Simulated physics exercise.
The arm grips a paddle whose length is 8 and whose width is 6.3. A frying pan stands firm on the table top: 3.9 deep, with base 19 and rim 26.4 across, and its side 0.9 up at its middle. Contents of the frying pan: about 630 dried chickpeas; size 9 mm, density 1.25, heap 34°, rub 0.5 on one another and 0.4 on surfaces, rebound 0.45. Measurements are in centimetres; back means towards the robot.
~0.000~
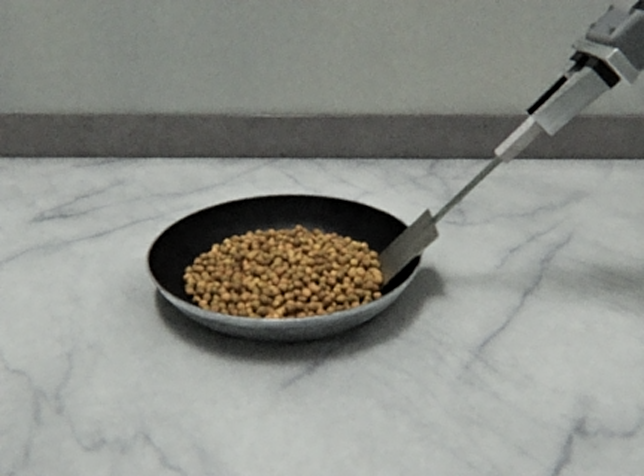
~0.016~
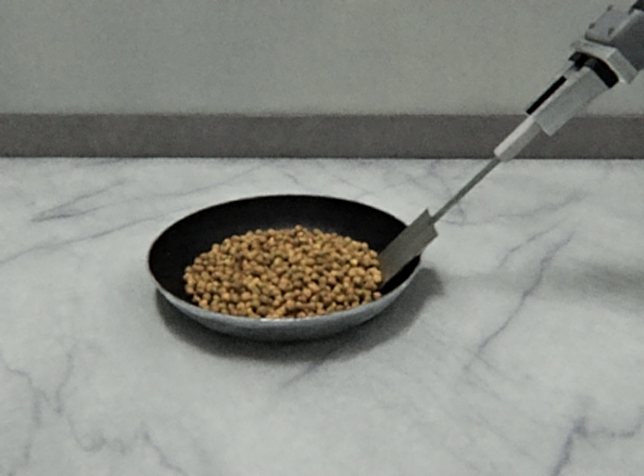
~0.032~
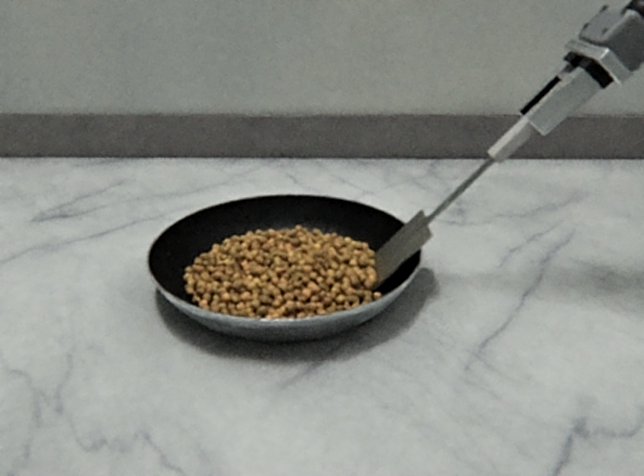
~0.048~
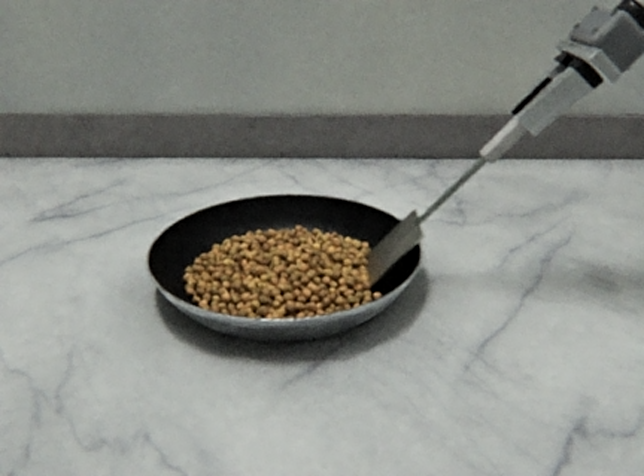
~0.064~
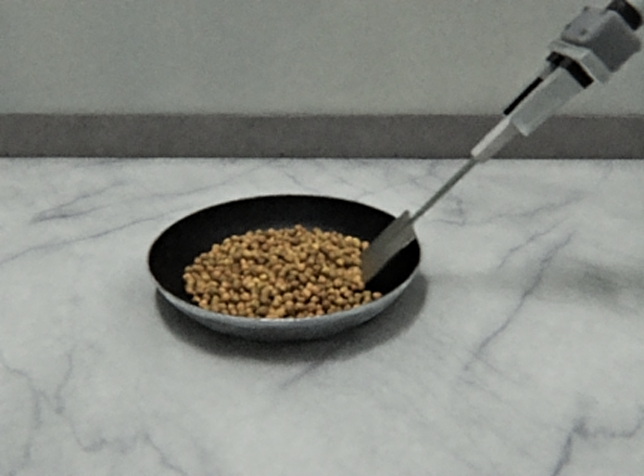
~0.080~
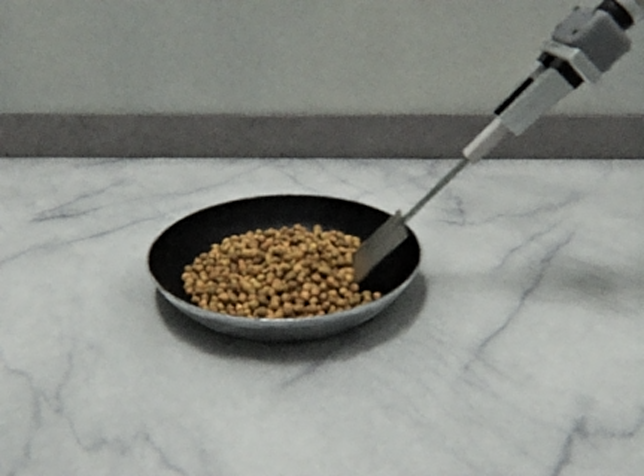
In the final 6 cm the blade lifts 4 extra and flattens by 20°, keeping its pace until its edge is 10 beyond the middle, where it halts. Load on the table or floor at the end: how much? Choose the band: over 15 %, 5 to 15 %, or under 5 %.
Under 5 %.
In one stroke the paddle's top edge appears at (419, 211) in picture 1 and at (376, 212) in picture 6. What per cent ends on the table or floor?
Roughly 5 percent ends up there.
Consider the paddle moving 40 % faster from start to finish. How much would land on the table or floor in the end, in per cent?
5 per cent, roughly.
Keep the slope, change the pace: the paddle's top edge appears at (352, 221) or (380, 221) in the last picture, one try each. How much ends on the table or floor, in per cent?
Estimates: About 15 %, about 10 %.
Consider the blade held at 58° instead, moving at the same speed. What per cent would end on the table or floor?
Some 0 in a hundred.
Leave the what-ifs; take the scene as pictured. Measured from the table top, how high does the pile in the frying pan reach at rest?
Close to 4.0 centimetres high.
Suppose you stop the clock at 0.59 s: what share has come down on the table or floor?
It is near 2 percent.
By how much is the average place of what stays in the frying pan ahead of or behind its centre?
Offset: About 3.5 cm, ahead.
After 0.20 s, sloping 49°, highest piece 3 above the table; 633 in the frying pan.
After 0.33 s, sloping 42°, highest piece 4 above the table; 633 in the frying pan.
After 0.59 s, sloping 29°, highest piece 4 above the table; 618 in the frying pan, 15 on the table or floor.
After 1.64 s, sloping 29°, highest piece 4 above the table; 618 in the frying pan, 15 on the table or floor.
At rest, 618 in the frying pan, 15 on the table or floor. That is 2 % on the table or floor.
